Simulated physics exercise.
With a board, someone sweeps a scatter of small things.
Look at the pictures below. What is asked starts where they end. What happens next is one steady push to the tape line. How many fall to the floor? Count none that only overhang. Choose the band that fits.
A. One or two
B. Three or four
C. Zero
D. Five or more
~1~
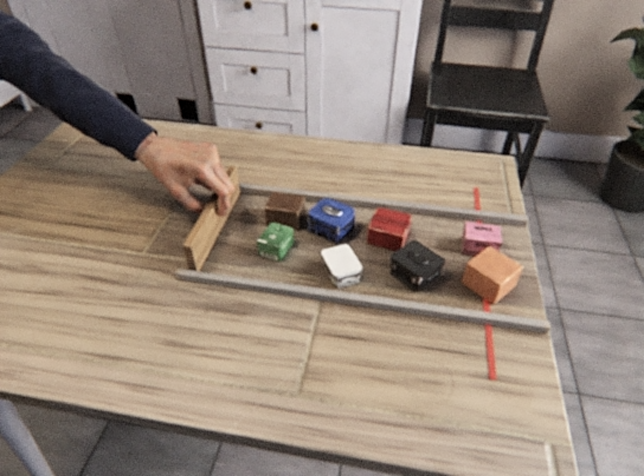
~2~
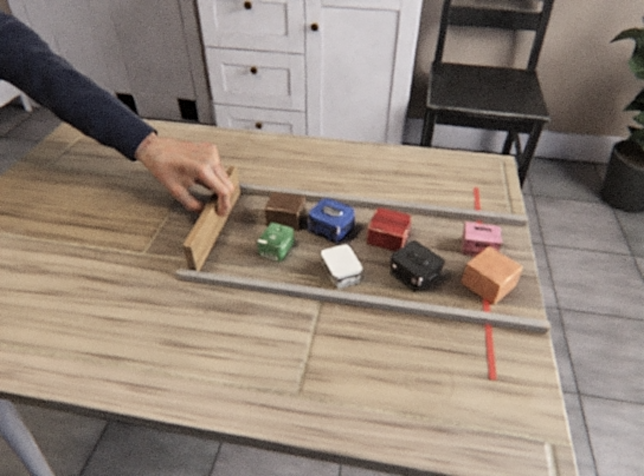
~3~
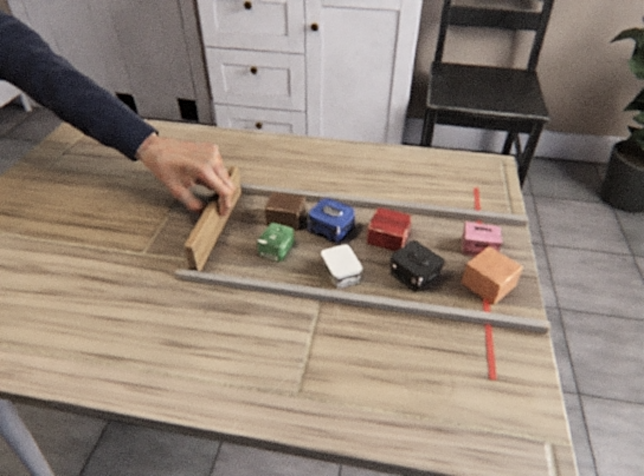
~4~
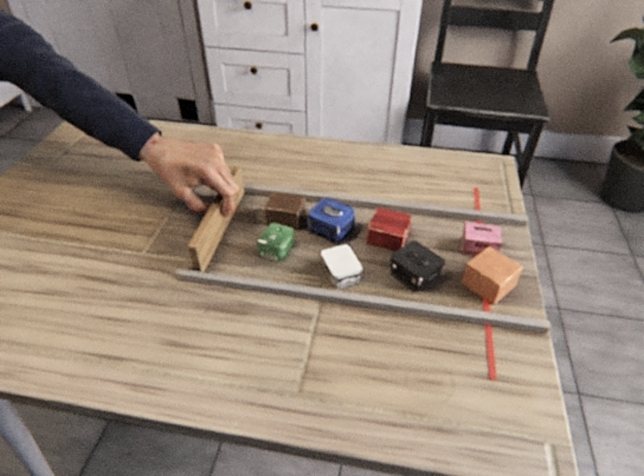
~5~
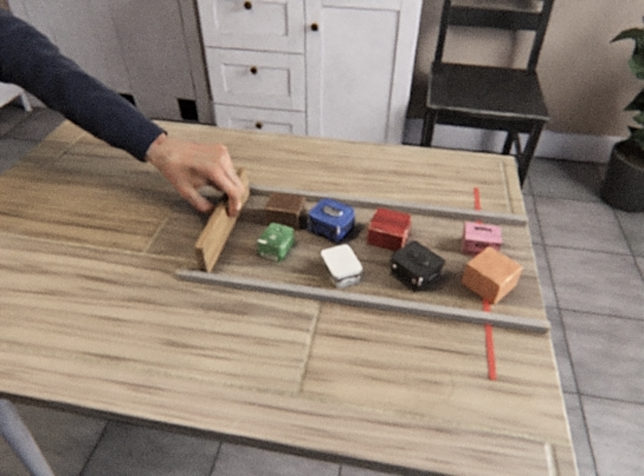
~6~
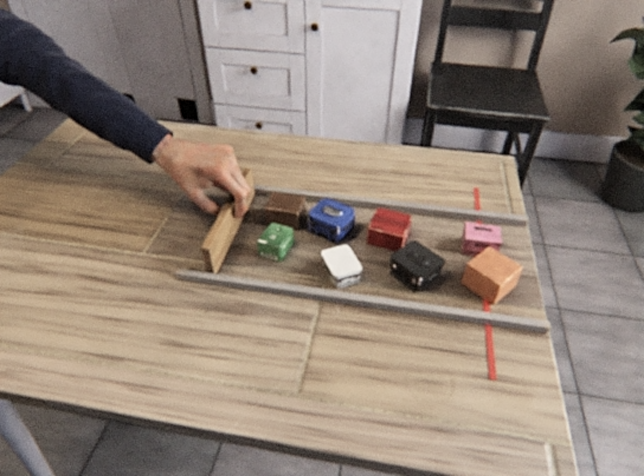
Three or four (B).
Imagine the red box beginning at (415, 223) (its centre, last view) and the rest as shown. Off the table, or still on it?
In that case it plunges.
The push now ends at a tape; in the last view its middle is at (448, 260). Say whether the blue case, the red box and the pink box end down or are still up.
Here the blue case is not lost; the red box ends up off; last, the pink box ends up off.
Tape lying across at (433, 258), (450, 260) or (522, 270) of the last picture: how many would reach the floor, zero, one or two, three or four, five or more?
Results per position - one or two / three or four / 5 or more.
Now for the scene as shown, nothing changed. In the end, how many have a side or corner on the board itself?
Tally at the end: 3.
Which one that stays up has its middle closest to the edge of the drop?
The black case finishes closest.
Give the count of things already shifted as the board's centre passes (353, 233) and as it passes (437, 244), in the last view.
In order, the tallies are 7 and 8.
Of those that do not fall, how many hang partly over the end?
I count 1 overhanging.
A little later, none off yet; orange block at rest near (492, 275); pink box at rest near (481, 241); black case at rest near (416, 266).
When it is over, the number that fall off is three or four; down, blue case, red box, pink box and orange block.
